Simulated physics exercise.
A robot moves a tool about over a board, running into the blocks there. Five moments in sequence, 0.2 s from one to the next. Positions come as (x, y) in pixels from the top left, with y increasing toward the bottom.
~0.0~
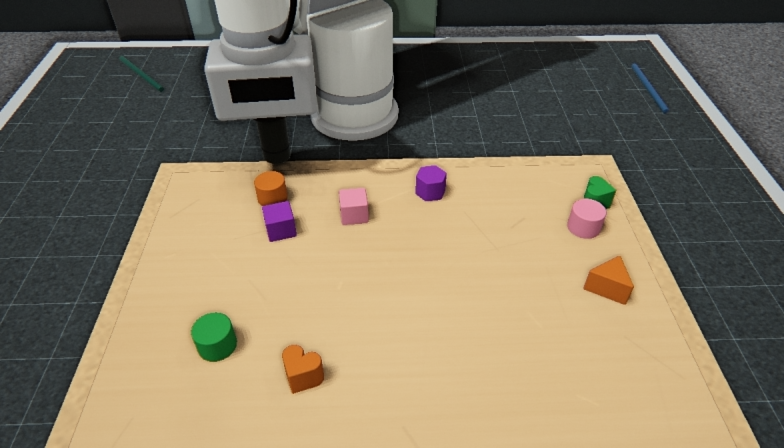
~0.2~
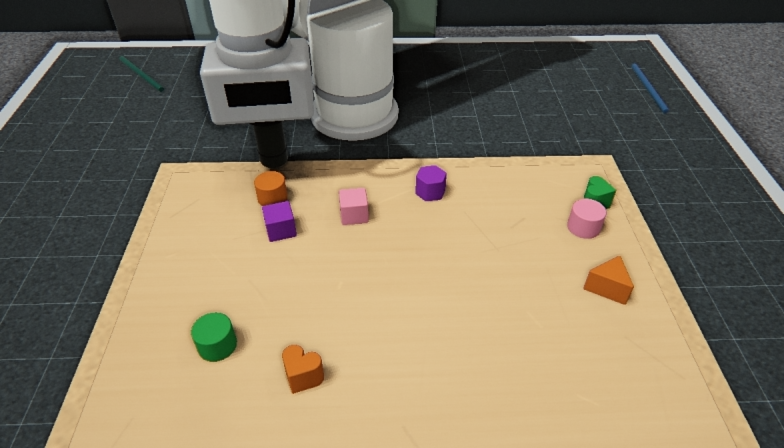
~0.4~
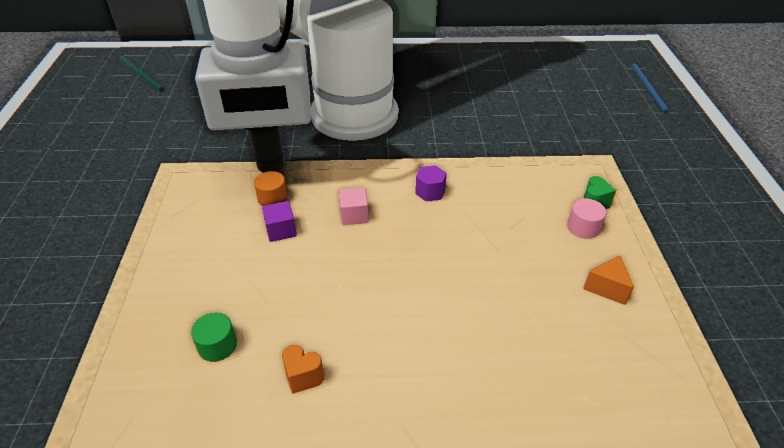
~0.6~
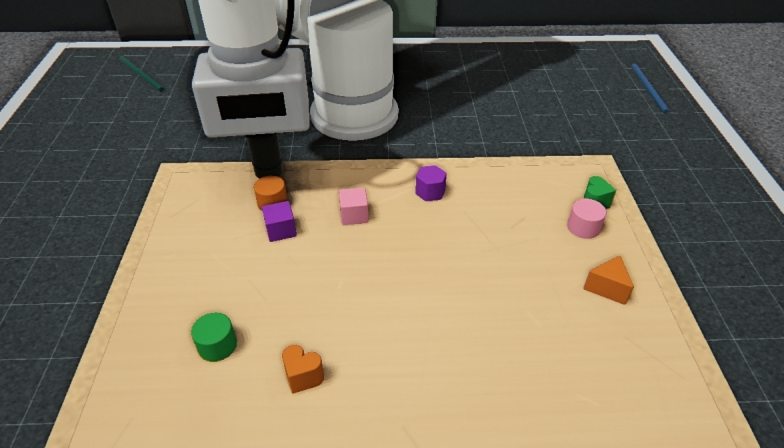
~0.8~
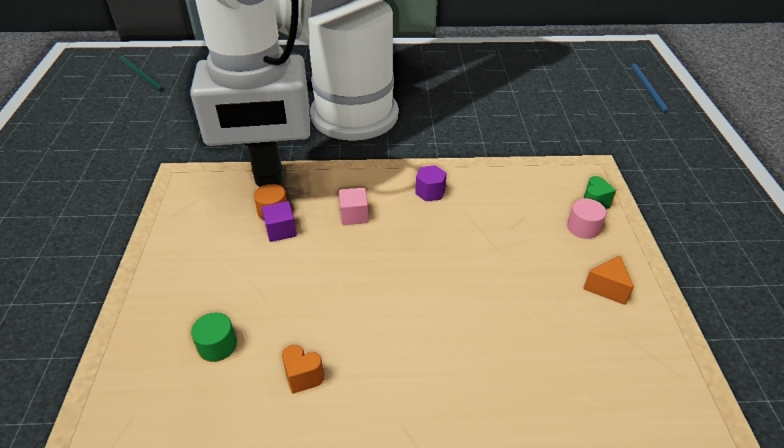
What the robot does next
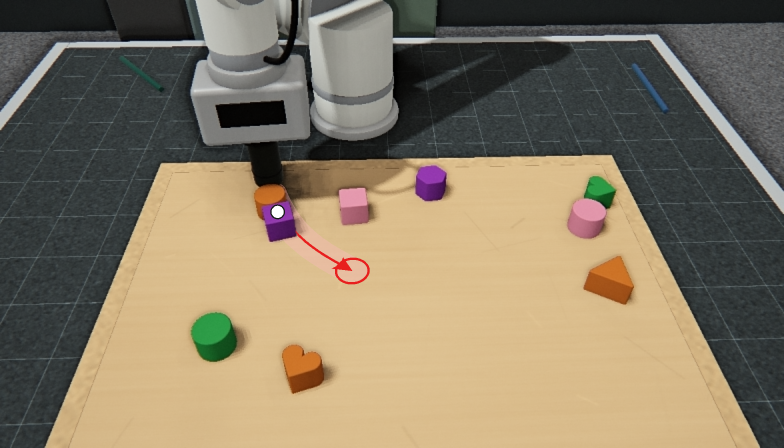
Robot arm lowering its dark tool to a board of coloured blocks and nudging an orange cylinder slightly towards a purple block.
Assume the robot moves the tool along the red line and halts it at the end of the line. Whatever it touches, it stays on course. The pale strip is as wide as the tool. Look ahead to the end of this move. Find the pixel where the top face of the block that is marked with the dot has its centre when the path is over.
I'd place it at (279, 271), taking the centre of its top.
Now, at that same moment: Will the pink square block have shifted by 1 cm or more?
No, that is not how it ends up.
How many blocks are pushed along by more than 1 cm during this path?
The answer is two blocks, counting only moves over 1 cm.
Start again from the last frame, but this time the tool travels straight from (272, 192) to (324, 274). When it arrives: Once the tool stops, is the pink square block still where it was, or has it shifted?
The block in question stays where it was by the end.
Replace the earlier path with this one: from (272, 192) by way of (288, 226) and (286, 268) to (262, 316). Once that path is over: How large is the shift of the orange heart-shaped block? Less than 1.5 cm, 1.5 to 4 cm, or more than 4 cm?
Up to 1.5 cm.
The line goes from (272, 192) through (286, 221) and (313, 248) to (352, 271); the dot is on the purple square block.
The first path, step by step. One third of the way, tool (285, 210); orange cylinder (276, 225); purple square block (281, 247), turned 15° anticlockwise.
Two thirds of the way, tool (312, 236); orange cylinder (284, 246); purple square block (279, 271).
At the end, tool (352, 259); orange cylinder (284, 246); purple square block (279, 271); pink square block unmoved.
